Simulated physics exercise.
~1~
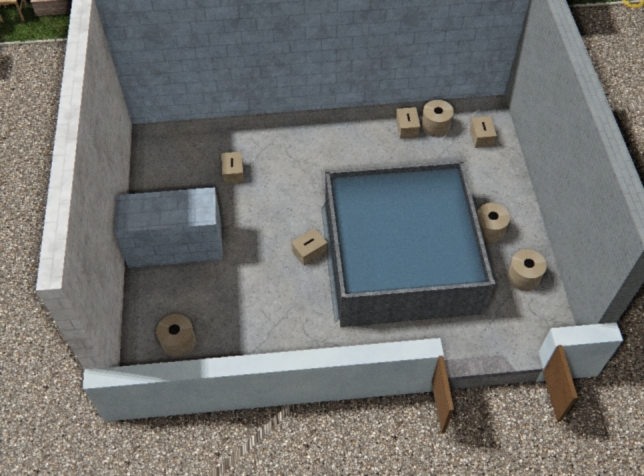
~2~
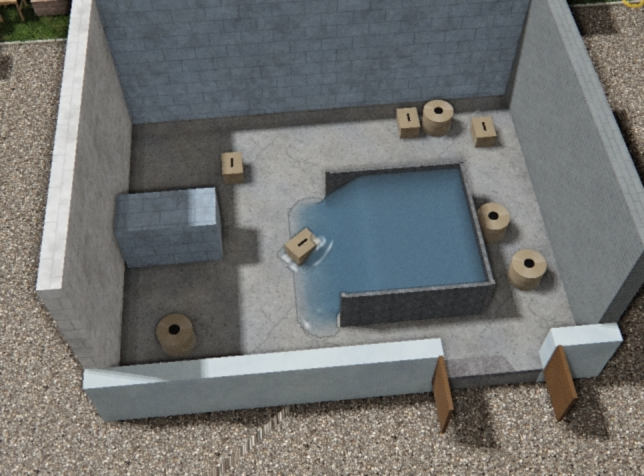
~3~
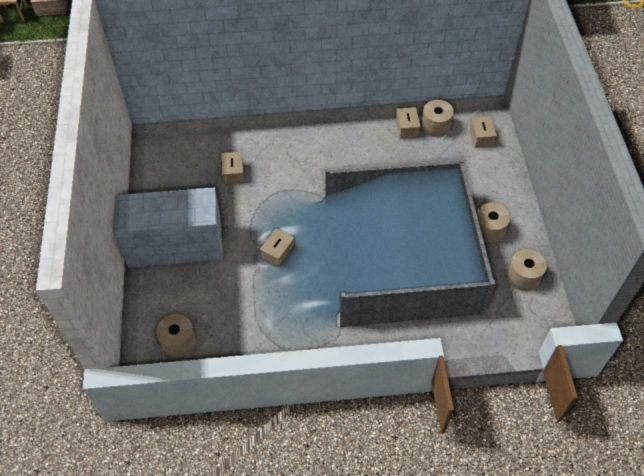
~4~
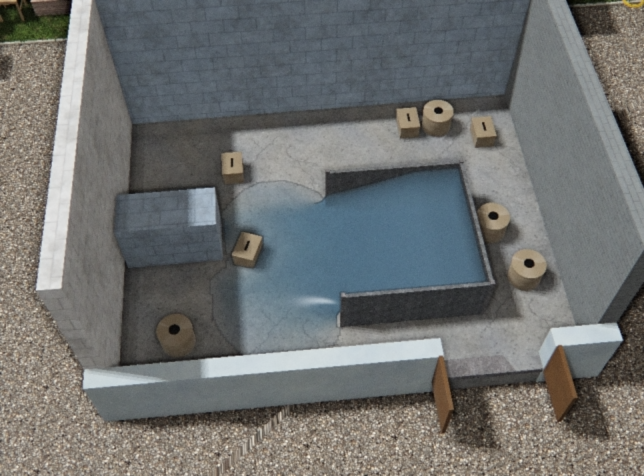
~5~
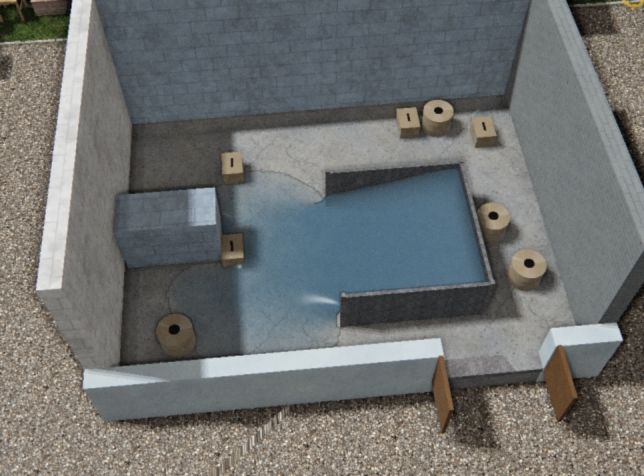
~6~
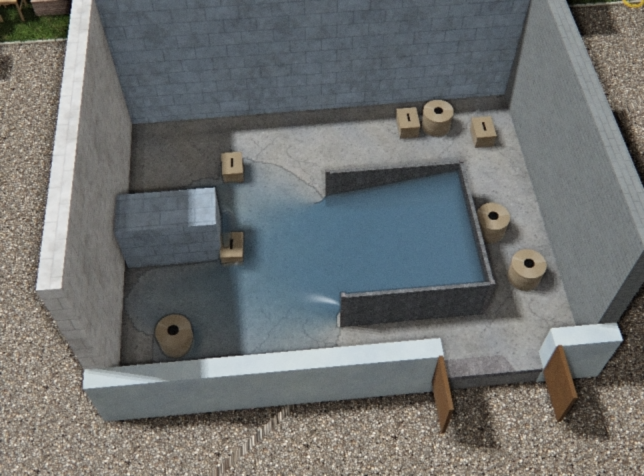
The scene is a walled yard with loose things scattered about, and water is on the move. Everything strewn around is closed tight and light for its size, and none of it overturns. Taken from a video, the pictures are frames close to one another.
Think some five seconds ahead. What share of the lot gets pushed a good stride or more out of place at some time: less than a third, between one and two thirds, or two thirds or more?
Between one and two thirds.
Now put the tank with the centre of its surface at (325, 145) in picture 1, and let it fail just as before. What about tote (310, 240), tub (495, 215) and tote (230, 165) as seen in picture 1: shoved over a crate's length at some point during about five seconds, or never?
The three, one by one: Short of that, short of that and past that mark.
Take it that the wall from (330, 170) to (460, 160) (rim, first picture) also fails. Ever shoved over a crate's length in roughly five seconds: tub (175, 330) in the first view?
Lab note - outcome: Distance not reached.
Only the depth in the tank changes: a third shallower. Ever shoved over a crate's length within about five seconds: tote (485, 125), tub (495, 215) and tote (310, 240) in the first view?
Object 1: Didn't cover it. Object 2: Didn't cover it. Object 3: Covered it.
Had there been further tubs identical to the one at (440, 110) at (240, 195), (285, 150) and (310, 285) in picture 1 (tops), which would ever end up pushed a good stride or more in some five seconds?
First driven off; second driven off; third driven off.
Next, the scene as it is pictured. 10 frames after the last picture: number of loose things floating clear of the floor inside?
3 of them.
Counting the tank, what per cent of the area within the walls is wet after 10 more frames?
About 55 percent.
A moment on, 2 of 8 are well off their spots; 1 afloat.
Next, 2 of 8 are well off their spots; 3 afloat.
Later, 2 of 8 are well off their spots; 3 afloat.
In the end, 3 of 8 are well off their spots, and 3 have been at some point; 3 afloat.
